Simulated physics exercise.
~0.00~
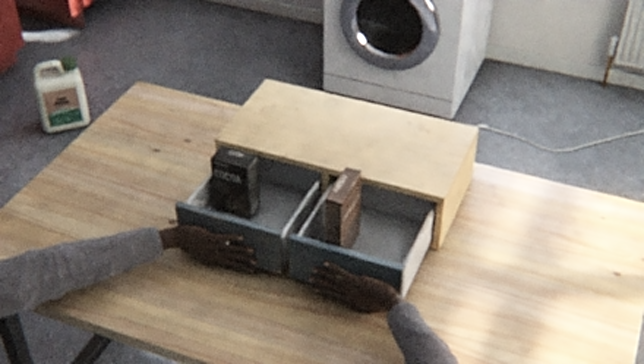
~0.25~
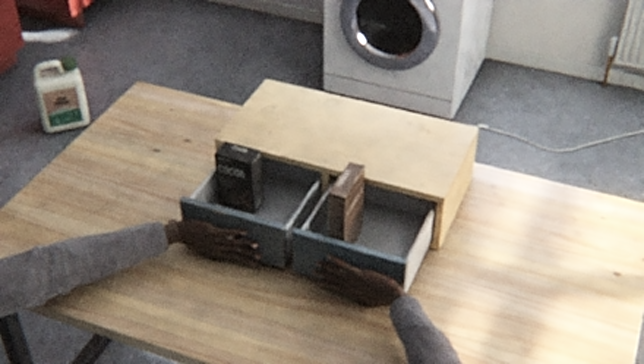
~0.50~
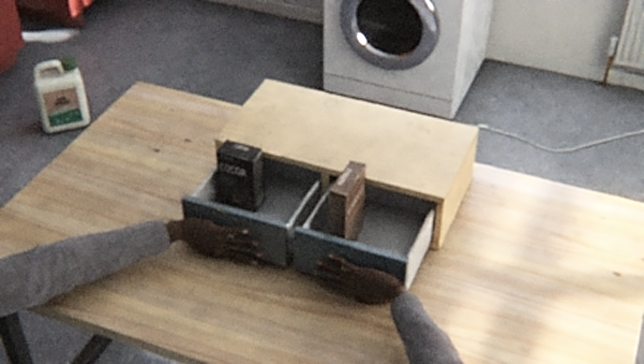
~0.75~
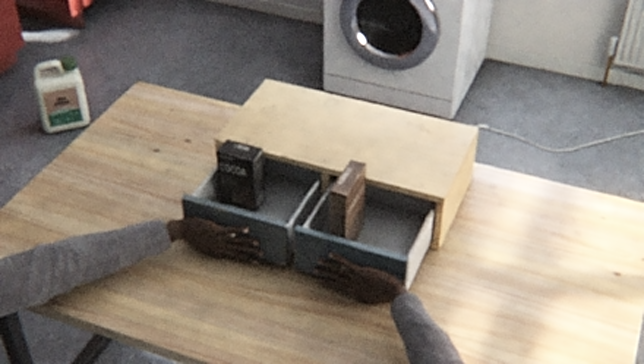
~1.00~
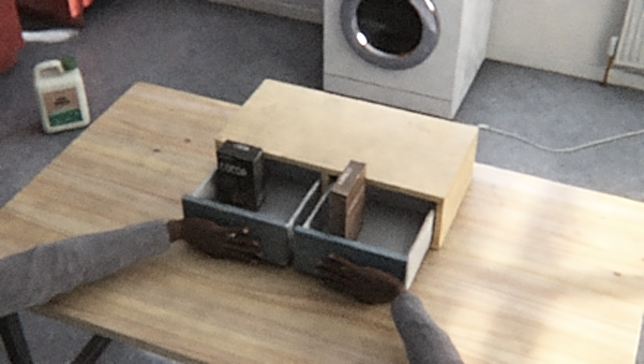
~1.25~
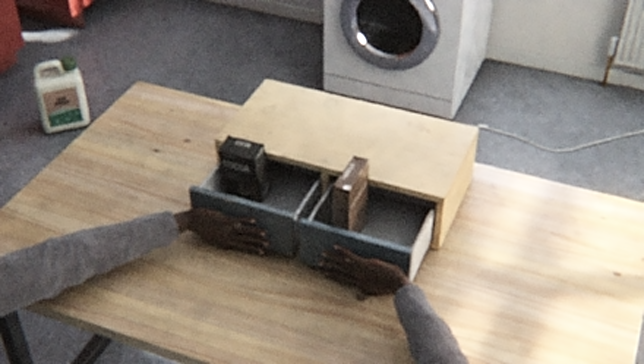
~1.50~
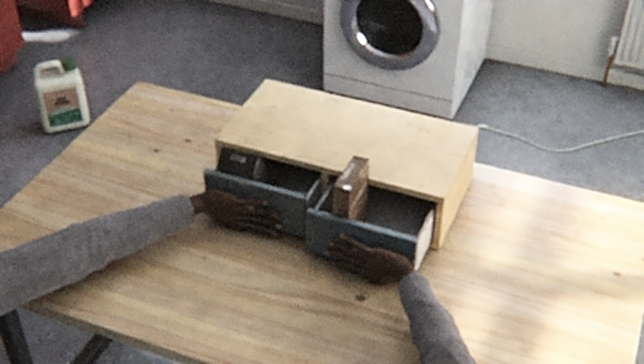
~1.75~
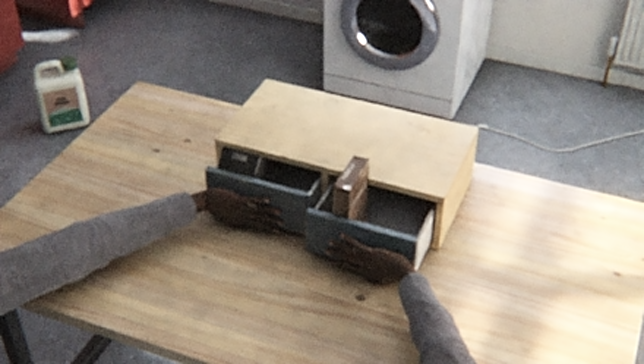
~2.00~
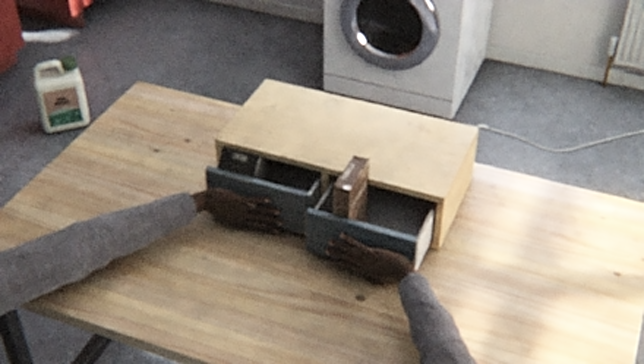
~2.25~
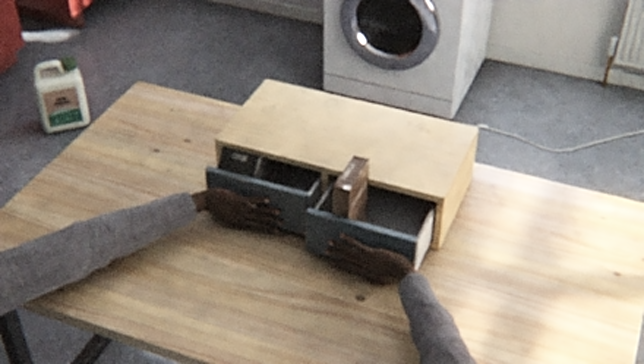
Two hands pushing a small chest's drawers partway in, the left one's black packet tipping back, both drawers left ajar.
